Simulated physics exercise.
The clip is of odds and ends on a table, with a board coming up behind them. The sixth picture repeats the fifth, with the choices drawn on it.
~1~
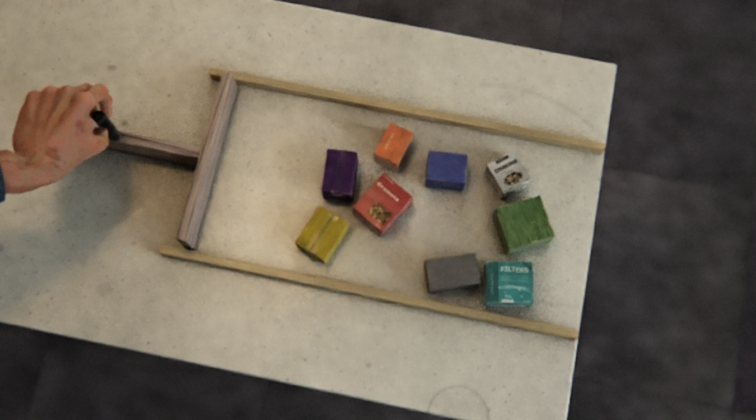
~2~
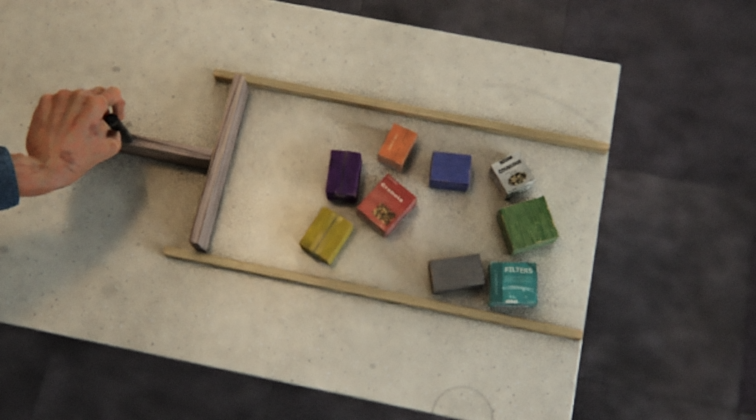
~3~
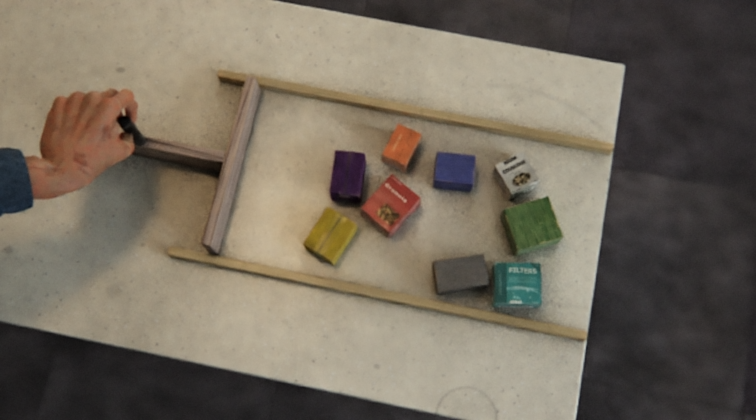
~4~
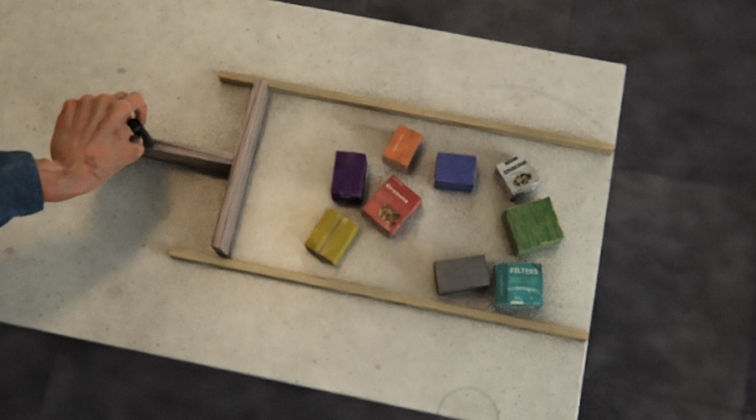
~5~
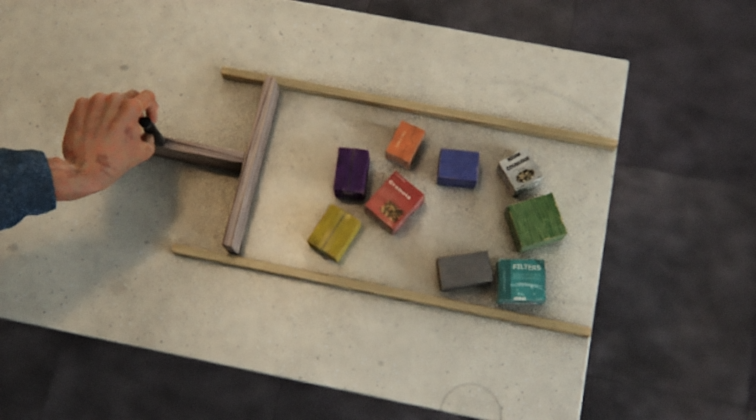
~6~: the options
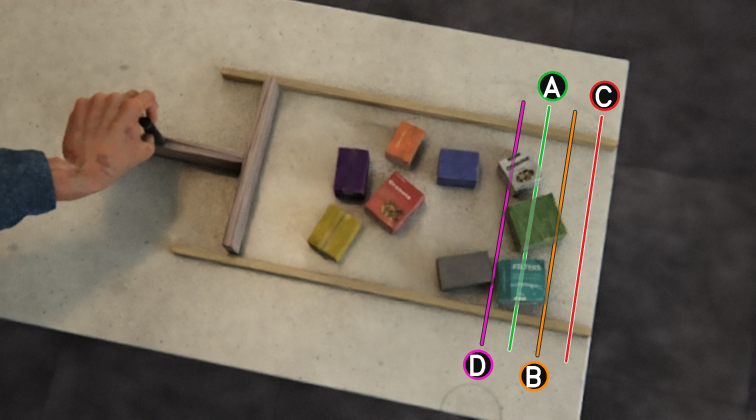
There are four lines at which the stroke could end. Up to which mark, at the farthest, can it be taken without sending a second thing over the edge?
No second one falls up to D.
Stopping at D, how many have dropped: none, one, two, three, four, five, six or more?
In all, one.
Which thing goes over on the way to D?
The turquoise box.
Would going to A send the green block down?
Yes.
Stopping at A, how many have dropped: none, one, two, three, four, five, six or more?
Three.
On the marked copy, A at (530, 224); B at (557, 229); C at (585, 234); D at (503, 218).
Taking D. A third of the way, board (340, 176); yellow box (353, 236); purple box (364, 177).
Two thirds of the way, board (431, 194); turquoise box (534, 285); white packet (530, 174).
When it is over, board (503, 208); turquoise box over the edge; green block (600, 240); one fallen.
As for the rest, A drops three; B drops six; C drops six.
